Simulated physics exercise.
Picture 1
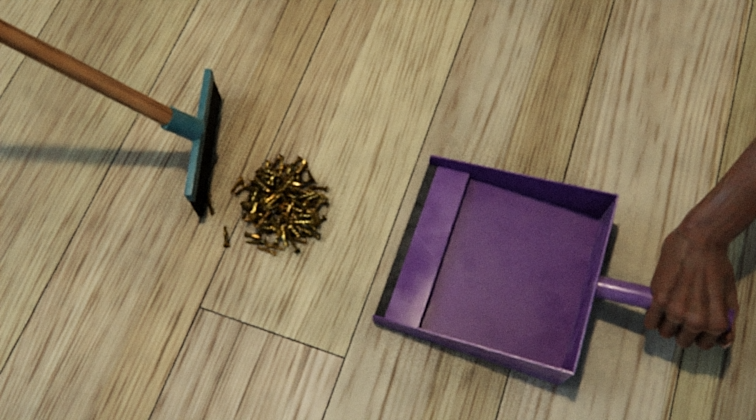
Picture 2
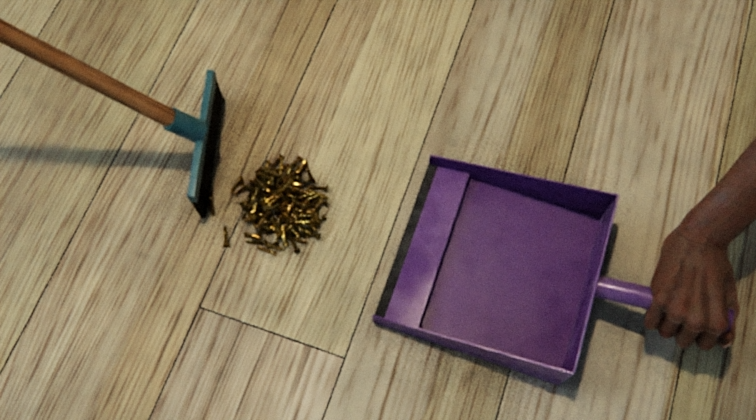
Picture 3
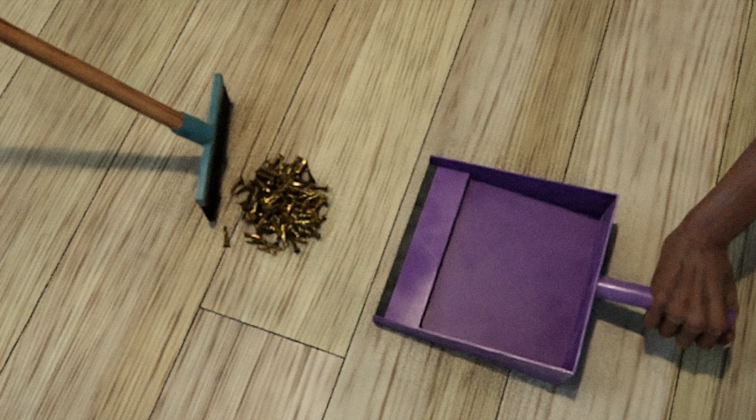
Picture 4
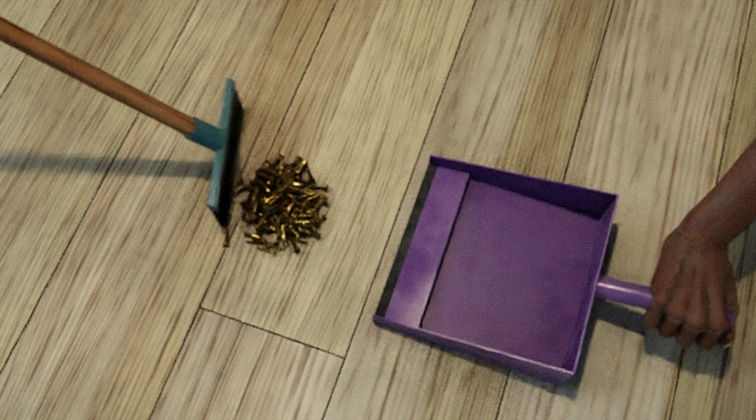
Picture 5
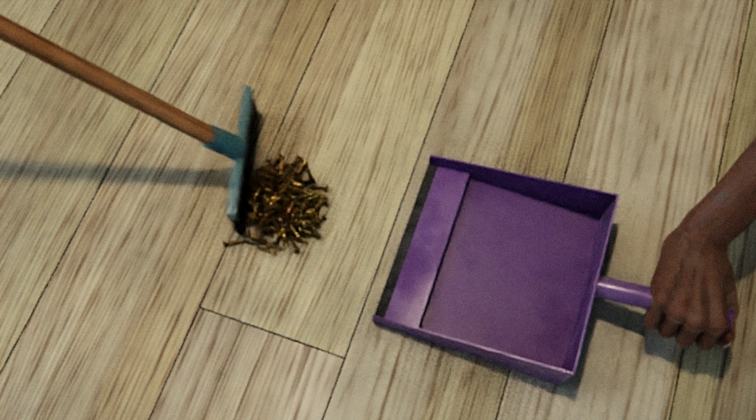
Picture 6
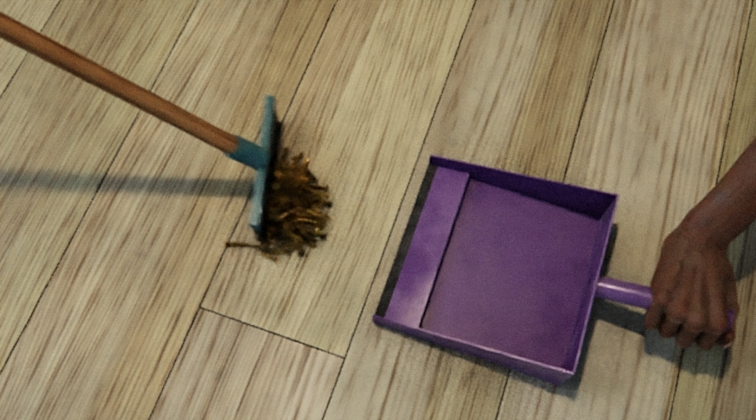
On a wooden floor, a squeegee slides right and pushes into a pile of brass-coloured screws.
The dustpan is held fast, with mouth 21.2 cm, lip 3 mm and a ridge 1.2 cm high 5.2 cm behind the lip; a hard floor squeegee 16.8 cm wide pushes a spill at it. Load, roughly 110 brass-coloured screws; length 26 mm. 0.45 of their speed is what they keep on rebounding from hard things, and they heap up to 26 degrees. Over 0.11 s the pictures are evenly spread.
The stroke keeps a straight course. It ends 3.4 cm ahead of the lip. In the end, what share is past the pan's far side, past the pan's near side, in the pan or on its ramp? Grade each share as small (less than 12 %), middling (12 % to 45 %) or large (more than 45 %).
Past the pan's far side - small, past the pan's near side - small, in the pan or on its ramp - large.
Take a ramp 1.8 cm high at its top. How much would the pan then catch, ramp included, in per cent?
In that case roughly 55 percent.
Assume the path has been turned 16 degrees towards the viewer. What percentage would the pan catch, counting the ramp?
40 per cent.
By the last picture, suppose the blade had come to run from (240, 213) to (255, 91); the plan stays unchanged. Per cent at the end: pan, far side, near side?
Pan 35, far 5, near 0.
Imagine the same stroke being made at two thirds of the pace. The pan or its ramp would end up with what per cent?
About 30 %.
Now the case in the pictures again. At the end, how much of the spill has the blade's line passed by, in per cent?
Around 5 in a hundred.
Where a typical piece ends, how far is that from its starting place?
It comes to some 18 cm.
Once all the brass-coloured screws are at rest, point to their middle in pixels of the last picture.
After settling, the middle sits near (418, 241).
Then, 0.07 s after the last picture, middle of the blade 10 cm from the lip; 0 % over the lip, far side 0 %, near side 0 %.
Then, 0.11 s after the last picture, middle of the blade 7 cm from the lip; 0 % over the lip, far side 0 %, near side 0 %.
Then, 0.30 s after the last picture, middle of the blade 6 cm from the lip; 55 % over the lip, far side 5 %, near side 5 %.
In the end, far side 5 %, near side 0 %, pan 55 %, in front of the lip or behind the blade 40 %.
